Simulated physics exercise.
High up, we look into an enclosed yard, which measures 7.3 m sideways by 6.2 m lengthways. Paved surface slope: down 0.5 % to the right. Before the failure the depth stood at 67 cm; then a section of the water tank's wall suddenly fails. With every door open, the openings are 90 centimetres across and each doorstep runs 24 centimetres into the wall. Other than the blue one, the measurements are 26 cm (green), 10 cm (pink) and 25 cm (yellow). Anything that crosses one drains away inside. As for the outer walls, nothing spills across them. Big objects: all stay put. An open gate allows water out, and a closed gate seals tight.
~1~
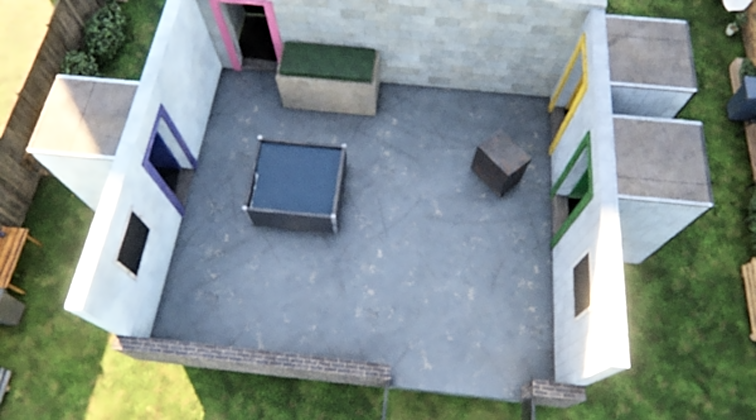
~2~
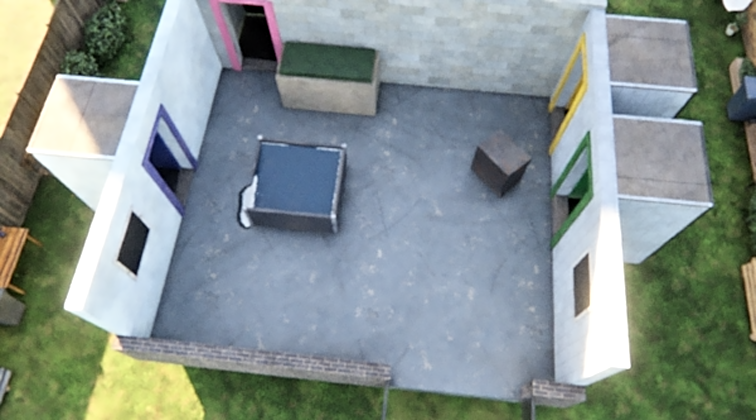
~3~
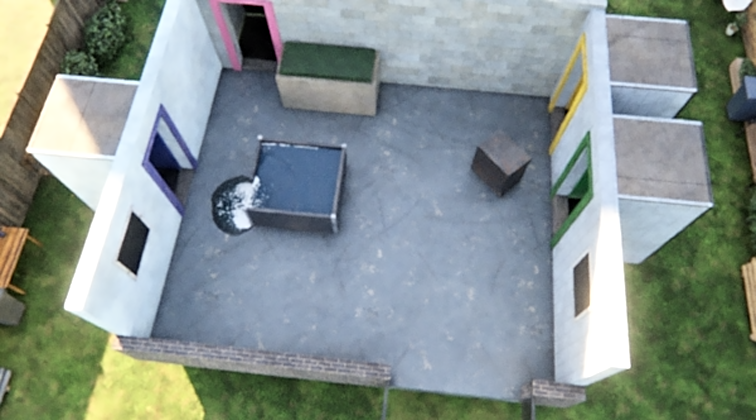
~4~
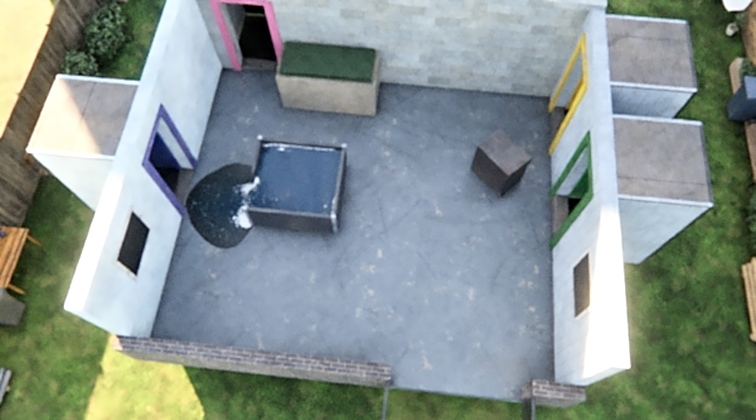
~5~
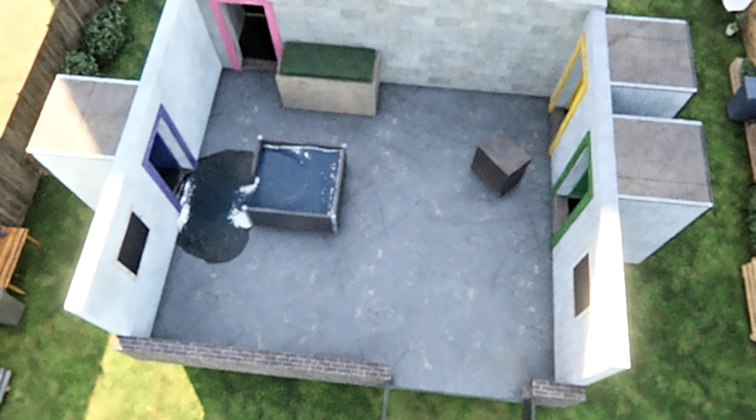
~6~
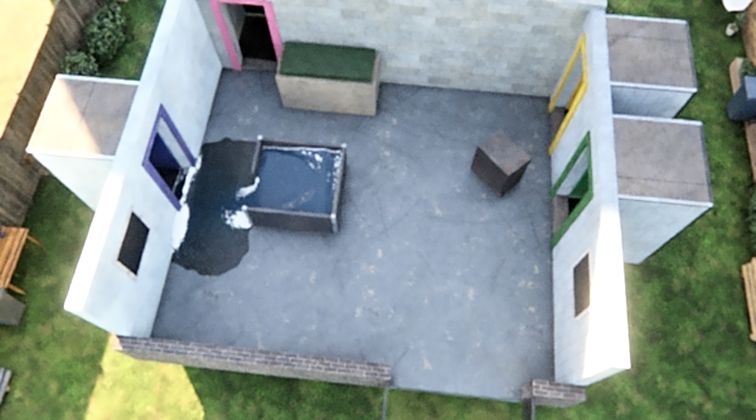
Water tank in a walled yard leaking from its left side, dark water spreading across grey paving to the purple-framed door.
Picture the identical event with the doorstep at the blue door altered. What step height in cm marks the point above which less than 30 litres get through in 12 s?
The point is around 28 cm.
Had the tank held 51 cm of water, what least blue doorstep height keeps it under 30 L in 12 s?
It would take a step of about 20 cm.
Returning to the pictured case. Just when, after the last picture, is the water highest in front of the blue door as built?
Around 2.0 seconds.
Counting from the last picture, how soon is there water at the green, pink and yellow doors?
Green 7.5 s, pink 1.6 s, yellow 10.0 s.
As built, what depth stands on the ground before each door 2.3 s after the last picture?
Lab note, depth in cm: Green 0; pink 8; yellow 0; blue 19.
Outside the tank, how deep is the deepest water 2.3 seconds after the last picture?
Around 20 centimetres.
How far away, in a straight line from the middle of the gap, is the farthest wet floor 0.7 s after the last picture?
3.2 m.
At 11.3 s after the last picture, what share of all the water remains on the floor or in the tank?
I'd estimate some 70 in a hundred.
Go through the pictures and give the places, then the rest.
In the first frame, the water tank at (296, 178) is whole and still, 67 cm deep; the blue door at (173, 166) is dry.
In the second frame, water pours out at (255, 200) and has run 0.4 m, to (242, 195); about 9 cm deep outside, 67 cm at the back.
In the third frame, the front is at (216, 206), 0.8 m from the gap at (256, 201); 0.7 m2 of floor is wet, 67 cm left at the back.
In the fourth frame, water pours out at (256, 202) and has run 1.3 m, to (191, 209); about 6 cm deep outside, 66 cm at the back.
In the fifth frame, the front is at (175, 206), 1.6 m from the gap at (256, 201); 2.6 m2 of floor is wet, 58 cm left at the back.
In the sixth frame, the gap is at (256, 201), the front 1.7 m out at (172, 257); the back of the water tank holds 56 cm; water is at the blue door at (173, 166).
Then, 0.7 s after the last picture water covers 10 % of the floor, deepest (33 cm) near (183, 217); 20 cm at the blue door, 112 litres in over its 7 cm doorstep.
Then, 2.3 s after the last picture water covers 25 % of the floor, deepest (20 cm) near (148, 345); 19 cm at the blue door, 303 litres in over its 7 cm doorstep.
Then, 11.3 s after the last picture water covers 80 % of the floor, deepest (6 cm) near (284, 82); 5 cm at the blue door, 417 litres in over its 7 cm doorstep.
At the blue door as built, the water peaked near 20 cm, 2.1 s after the last picture.
With a doorstep of 23 cm, 70 litres would have come in within the 12 s; with 31 cm, 14 litres. So under 30 litres takes about 28 cm.
